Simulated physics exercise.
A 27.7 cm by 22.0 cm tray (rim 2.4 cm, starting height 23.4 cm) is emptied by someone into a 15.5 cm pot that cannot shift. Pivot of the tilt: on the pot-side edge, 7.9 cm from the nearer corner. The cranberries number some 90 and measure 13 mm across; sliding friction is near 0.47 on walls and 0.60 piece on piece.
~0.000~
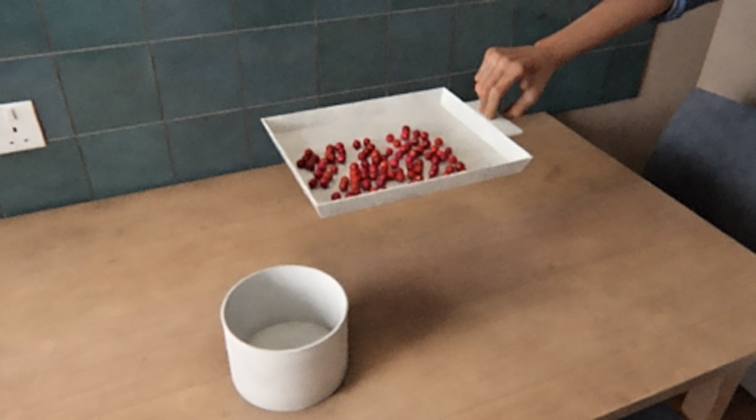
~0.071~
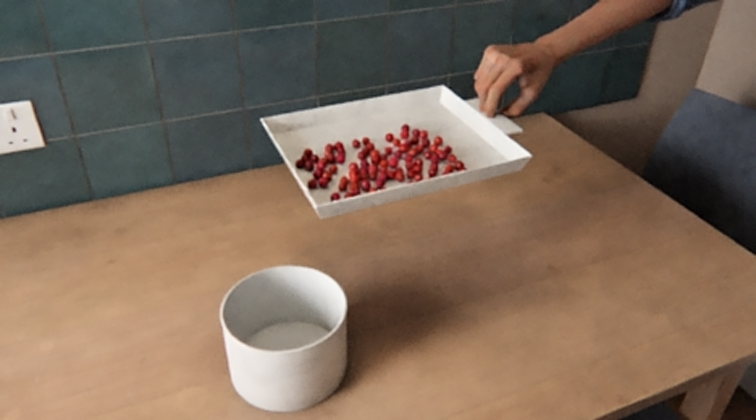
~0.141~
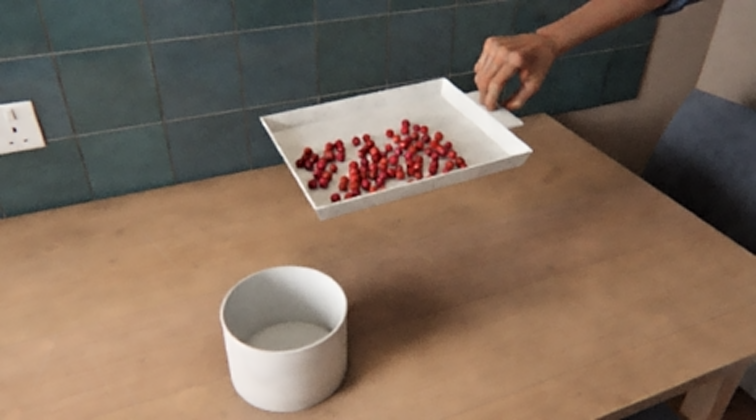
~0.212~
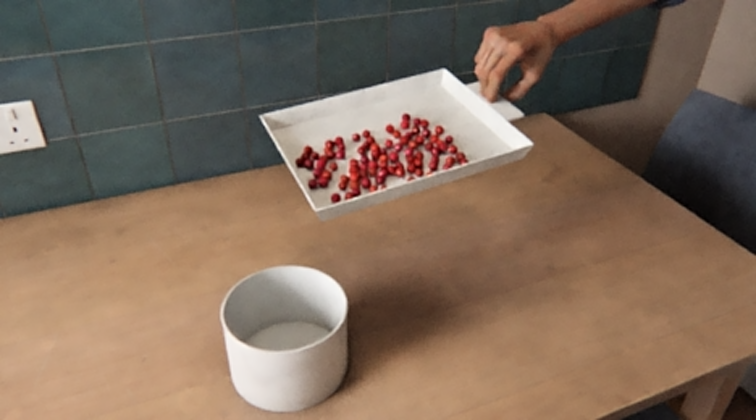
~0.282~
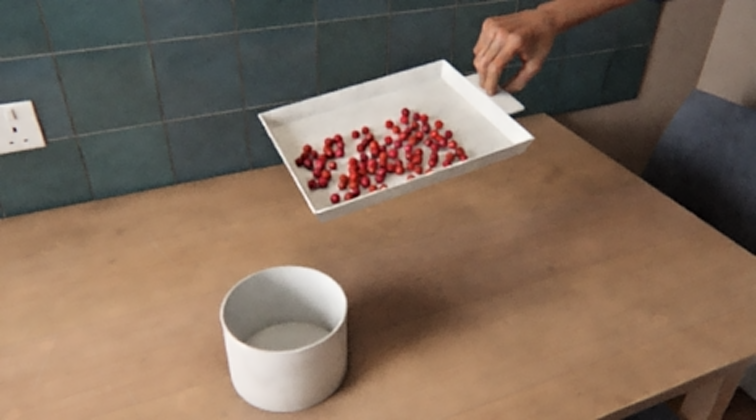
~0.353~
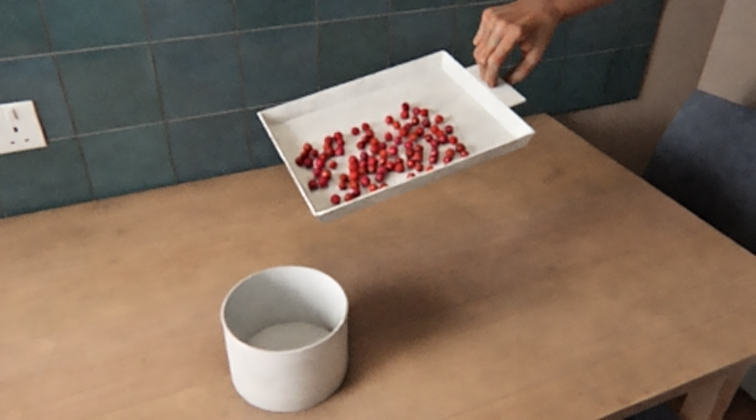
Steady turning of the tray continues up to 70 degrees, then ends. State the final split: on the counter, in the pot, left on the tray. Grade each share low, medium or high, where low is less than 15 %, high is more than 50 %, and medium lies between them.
Shares - counter: Low, pot: Low, tray: High.
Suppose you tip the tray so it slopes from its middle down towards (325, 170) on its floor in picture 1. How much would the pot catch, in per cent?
0 %.
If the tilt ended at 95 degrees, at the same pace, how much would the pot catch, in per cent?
It would land at about 95 percent.
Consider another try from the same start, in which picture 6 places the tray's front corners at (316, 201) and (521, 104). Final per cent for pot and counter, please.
Split: Pot = 0, counter = 0.
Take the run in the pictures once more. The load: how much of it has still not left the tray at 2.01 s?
Something like 100 percent, roughly.
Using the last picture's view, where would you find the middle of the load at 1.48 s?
Load centre est.: (342, 170) px.
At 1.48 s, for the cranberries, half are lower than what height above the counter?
Some 28 cm.
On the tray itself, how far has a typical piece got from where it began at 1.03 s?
It has moved some 5 cm from its start.
After 1.03 s, tilt 39 degrees; the tray holds 100 %, the pot 0 %.
After 1.48 s, tilt 57 degrees; the tray holds 100 %, the pot 0 %.
After 2.01 s, tilt 70 degrees; the tray holds 100 %, the pot 0 %.
At rest (2.3 s), counter 0 %, pot 0 %, tray 100 %.
